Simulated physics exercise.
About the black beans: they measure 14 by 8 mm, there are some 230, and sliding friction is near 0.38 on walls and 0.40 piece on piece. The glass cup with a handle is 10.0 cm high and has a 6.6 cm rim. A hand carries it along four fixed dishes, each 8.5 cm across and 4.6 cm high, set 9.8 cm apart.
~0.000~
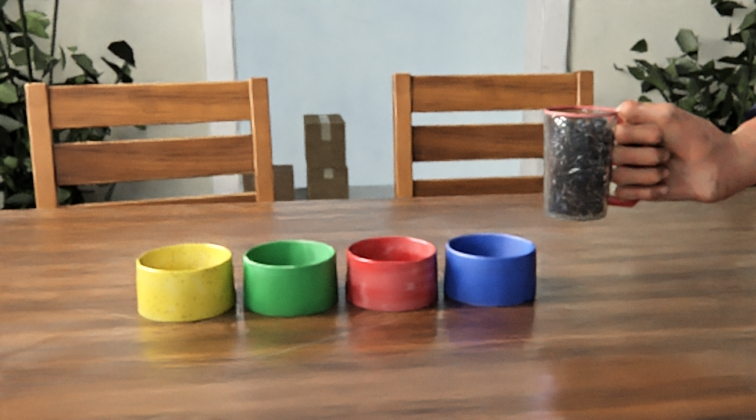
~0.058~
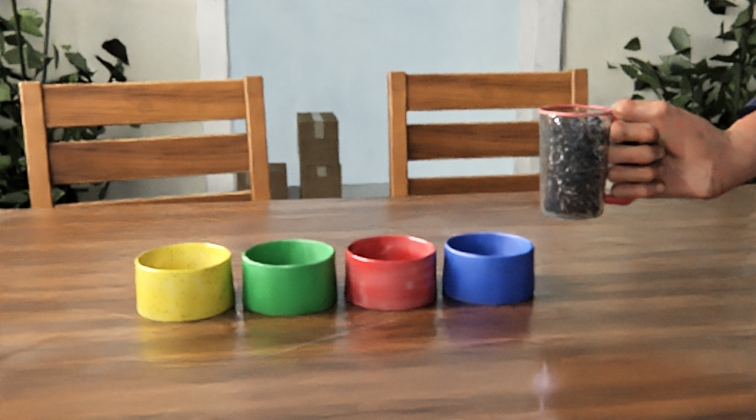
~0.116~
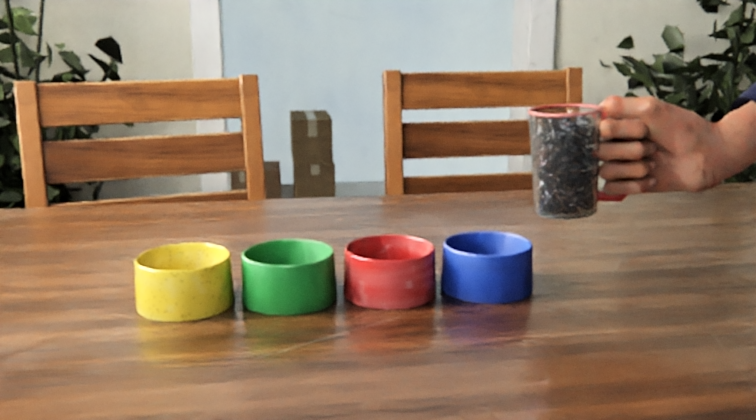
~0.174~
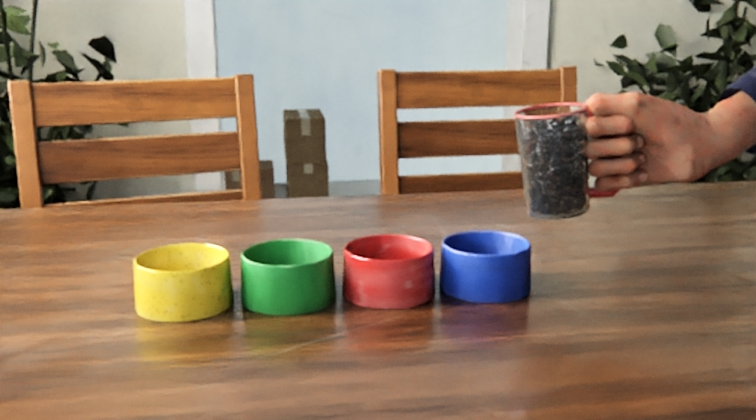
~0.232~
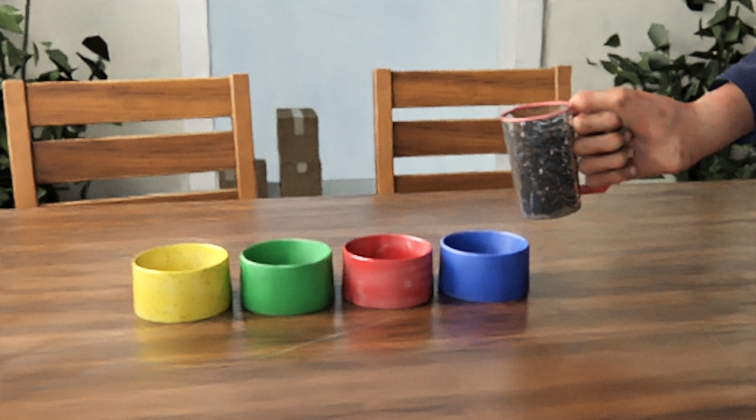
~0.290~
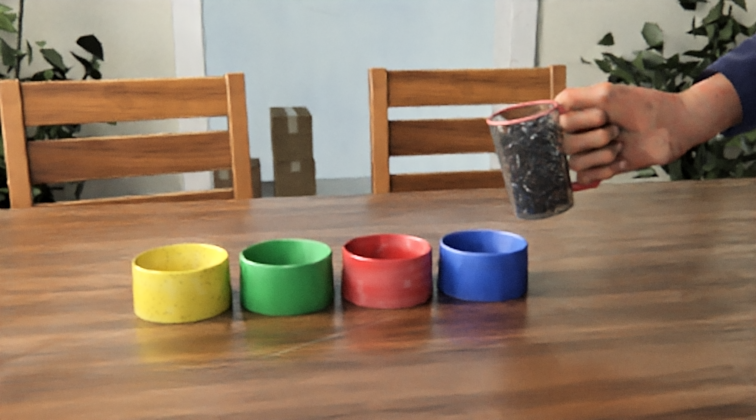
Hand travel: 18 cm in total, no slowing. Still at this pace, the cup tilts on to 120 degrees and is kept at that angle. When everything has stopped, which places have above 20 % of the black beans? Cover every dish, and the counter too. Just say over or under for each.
Outcome: Red: Not in excess of a fifth. Blue: Not in excess of a fifth. Green: In excess of a fifth. Yellow: Not in excess of a fifth. Counter: In excess of a fifth.
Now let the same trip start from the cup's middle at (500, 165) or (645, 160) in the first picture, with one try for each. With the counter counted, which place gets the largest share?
Most goes to: Green; red.
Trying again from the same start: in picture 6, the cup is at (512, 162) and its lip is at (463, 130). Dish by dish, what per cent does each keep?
It'd finish with red at 10, blue at 0, green at 50 and yellow at 0.
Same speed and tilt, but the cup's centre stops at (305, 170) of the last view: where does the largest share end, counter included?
Result: Largest portion at green.
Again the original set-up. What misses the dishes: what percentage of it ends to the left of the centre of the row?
I'd say near 60 percent.
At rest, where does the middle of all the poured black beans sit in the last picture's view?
Centre at rest: Approx. (307, 287) px.
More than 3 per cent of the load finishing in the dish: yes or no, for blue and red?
Blue no; red yes.
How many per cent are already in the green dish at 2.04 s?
40 % so far.
Then, at 1.01 s, tilt 64 degrees; cup holds 100 %.
Then, at 1.49 s, tilt 97 degrees; cup holds 90 %, green 10 %.
After 2.04 s, tilt 120 degrees; cup holds 10 %, red 10 %, green 40 %.
In the end, at 3.1 s, red 5 %, blue 0 %, green 50 %, yellow 0 %, counter 45 %.
